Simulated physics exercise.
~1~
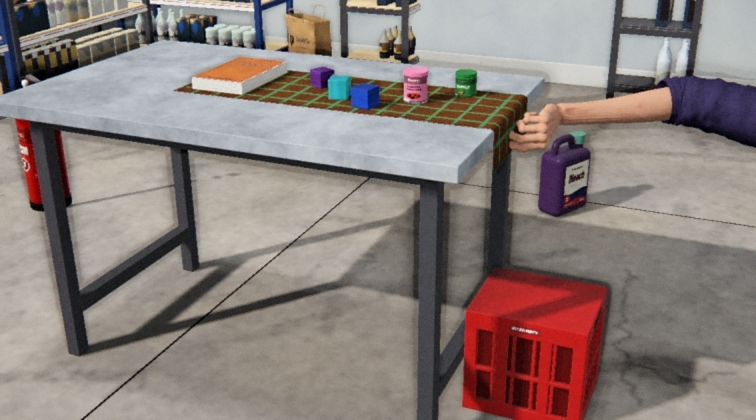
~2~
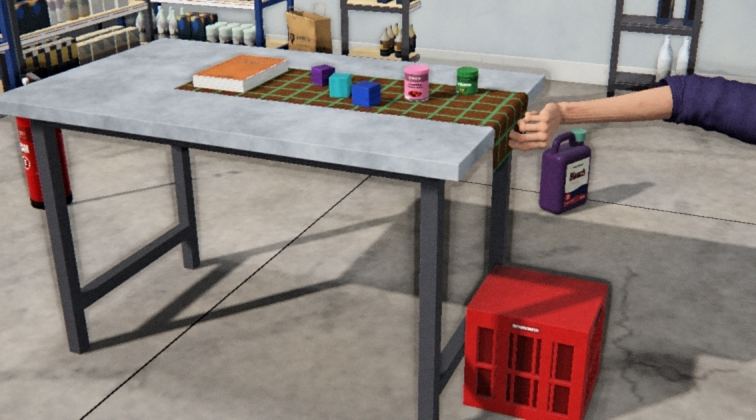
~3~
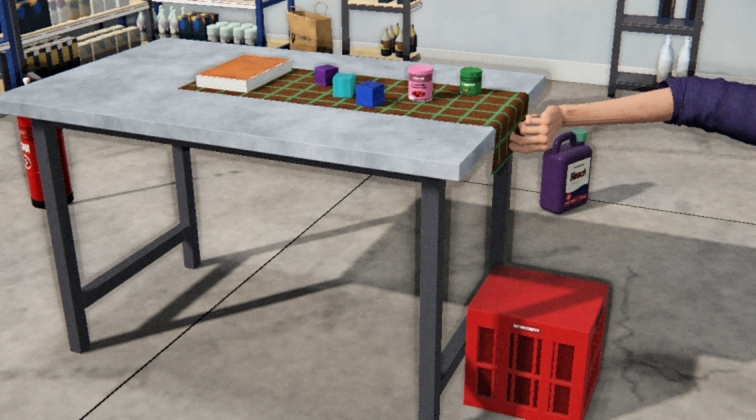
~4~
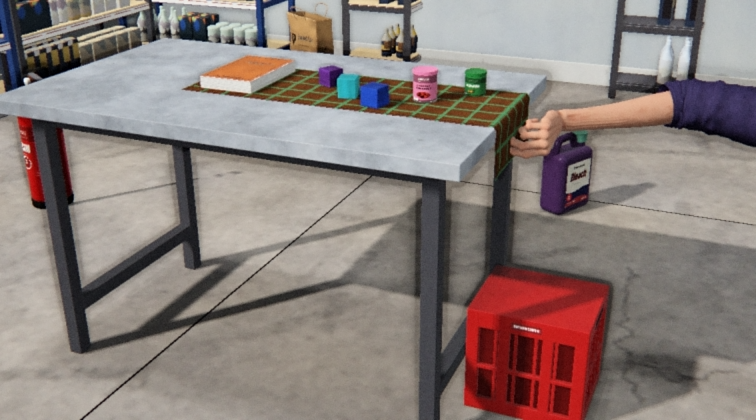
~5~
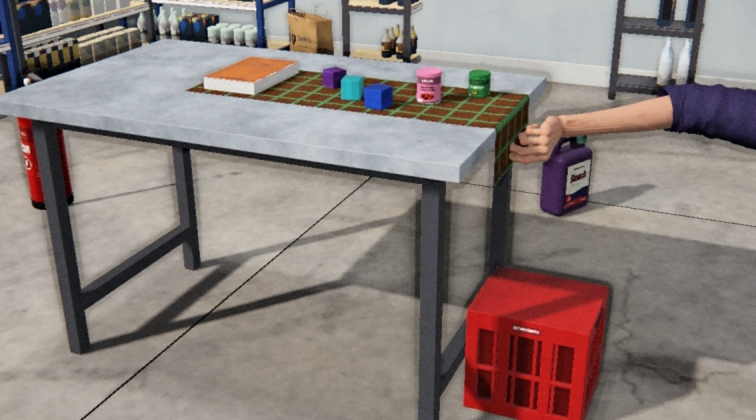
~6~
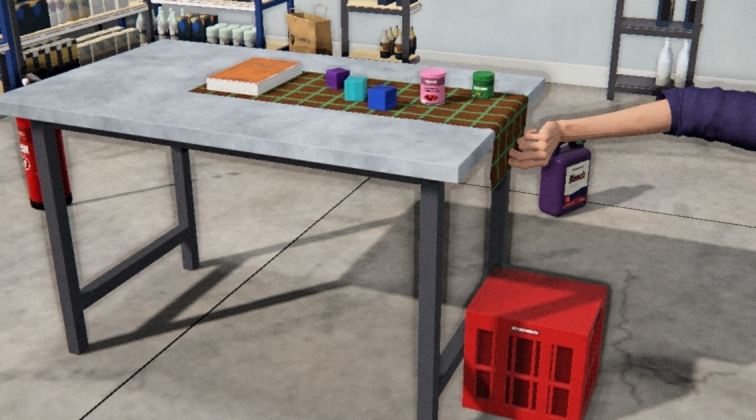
A hand gently pulling a brown checked runner over a table's right edge, small items and a book shifting slightly right with it.
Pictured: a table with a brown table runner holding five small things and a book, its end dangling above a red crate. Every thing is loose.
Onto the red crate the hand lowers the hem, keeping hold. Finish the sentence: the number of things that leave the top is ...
It is three.
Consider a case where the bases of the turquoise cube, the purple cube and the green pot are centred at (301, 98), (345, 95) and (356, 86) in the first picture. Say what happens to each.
Turquoise cube kept, purple cube kept, green pot kept.
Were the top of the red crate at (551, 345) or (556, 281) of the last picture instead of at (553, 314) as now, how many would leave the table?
We'd get 4 in the first case and 2 in the second.
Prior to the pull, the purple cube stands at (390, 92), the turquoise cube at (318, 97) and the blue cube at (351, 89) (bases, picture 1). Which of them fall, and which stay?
Of the three, the purple cube ends off the top, the turquoise cube stays aloft and the blue cube stays aloft.
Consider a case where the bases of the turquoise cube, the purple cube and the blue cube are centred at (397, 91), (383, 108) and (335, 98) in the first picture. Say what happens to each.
Outcome: Turquoise cube is gone; purple cube is gone; blue cube keeps its perch.
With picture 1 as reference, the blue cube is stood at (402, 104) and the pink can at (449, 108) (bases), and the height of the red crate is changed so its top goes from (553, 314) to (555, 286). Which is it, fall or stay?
Well, the blue cube is dislodged, and the pink can is dislodged.
Soon after, hem near (508, 256); green pot and pink can gone.
After that, hem on the crate; green pot, pink can and blue cube gone.
In the end, hem on the crate; green pot, pink can and blue cube gone. The count of fallen things is three.
